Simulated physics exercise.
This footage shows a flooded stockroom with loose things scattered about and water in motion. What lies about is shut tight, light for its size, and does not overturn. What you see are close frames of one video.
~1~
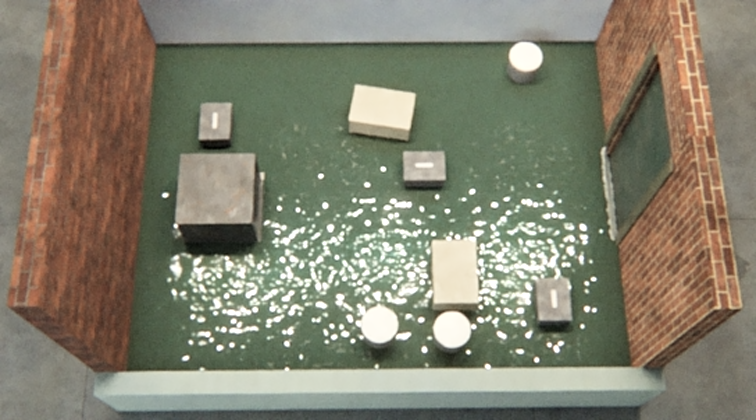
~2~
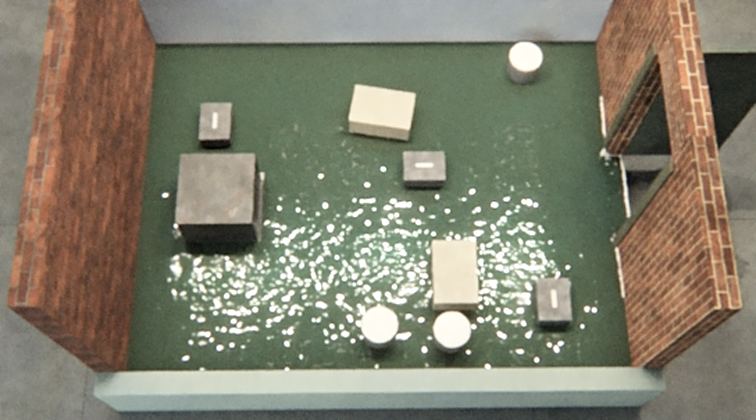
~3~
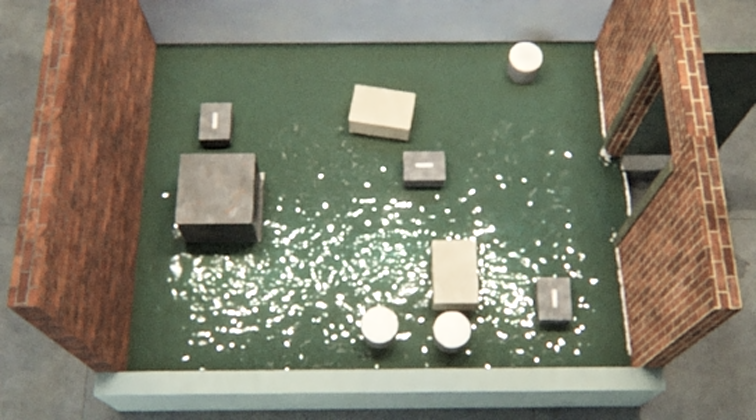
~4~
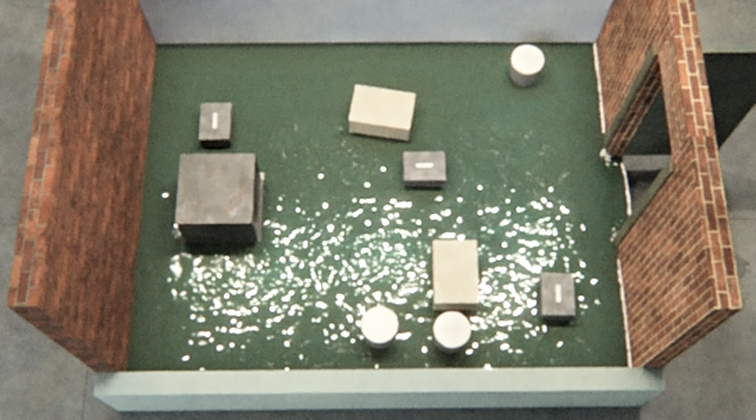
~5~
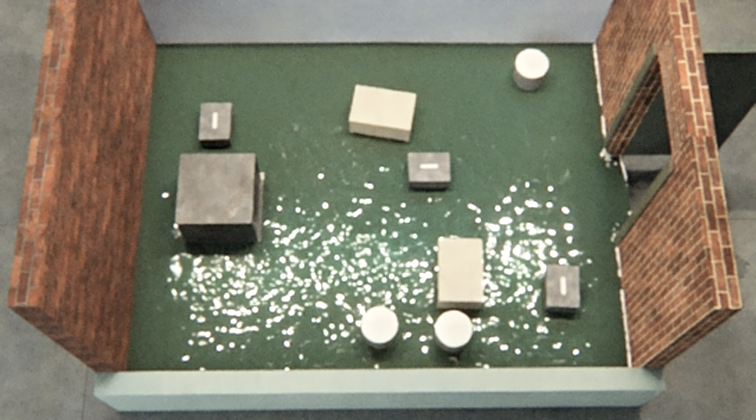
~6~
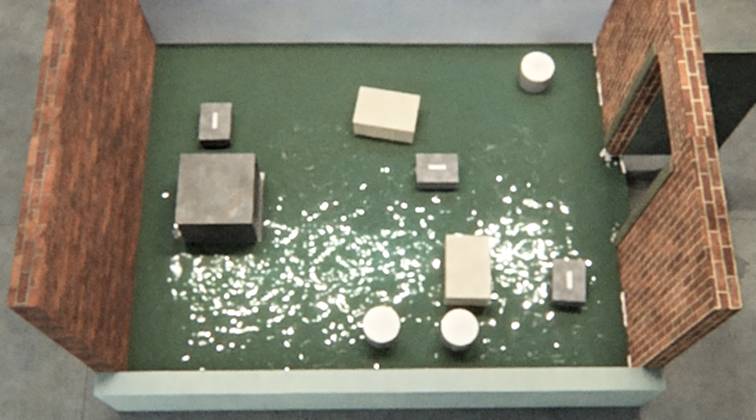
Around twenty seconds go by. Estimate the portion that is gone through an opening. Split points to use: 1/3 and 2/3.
2/3 or more.
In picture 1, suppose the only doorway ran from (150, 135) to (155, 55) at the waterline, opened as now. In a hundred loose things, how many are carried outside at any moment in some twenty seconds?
That comes out at 40 in a hundred.
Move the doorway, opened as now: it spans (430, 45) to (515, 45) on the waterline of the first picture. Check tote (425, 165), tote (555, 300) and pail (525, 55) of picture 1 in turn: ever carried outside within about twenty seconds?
Taken in that order, the answers are swept away, not lost, swept away.
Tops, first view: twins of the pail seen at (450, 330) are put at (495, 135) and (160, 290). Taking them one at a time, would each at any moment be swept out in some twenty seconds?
Going one by one, I'd say it leaves and then it doesn't leave.
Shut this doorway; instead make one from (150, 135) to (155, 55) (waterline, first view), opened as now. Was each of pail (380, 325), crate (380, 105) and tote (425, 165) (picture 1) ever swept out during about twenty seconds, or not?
Lab note - object 1: Retained; object 2: Escaped; object 3: Escaped.
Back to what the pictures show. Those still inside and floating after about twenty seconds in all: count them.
So that is 2.
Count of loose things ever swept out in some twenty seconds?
It totals 6.
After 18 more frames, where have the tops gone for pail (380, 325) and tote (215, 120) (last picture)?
Roughly at (460, 318) and (248, 123).
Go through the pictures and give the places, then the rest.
A tote at (554, 299) floats; a pail at (526, 56) floats; 0 of 8 have shifted, in the first frame.
A tote at (554, 299) floats; a pail at (526, 56) floats; 0 of 8 have shifted, in the second frame.
A tote at (555, 299), afloat; a pail at (526, 56) floats; 0 of 8 have shifted, in the third frame.
A tote at (558, 294) floats, close to its start; a pail at (528, 59), afloat, close to its start; 1 of 8 have shifted, in the fourth frame.
A tote at (563, 286) floats, close to its start; a pail at (532, 63) floats, close to its start; 3 of 8 have shifted, in the fifth frame.
A tote at (569, 280) floats, close to its start; a pail at (538, 66) floats, close to its start; 5 of 8 have shifted, in the sixth frame.
A moment on, 0 of 8 are out; 8 afloat.
Next, 4 of 8 are out; 4 afloat.
Later, 6 of 8 are out; 2 afloat.
In the end, 6 of 8 are out; 2 afloat.
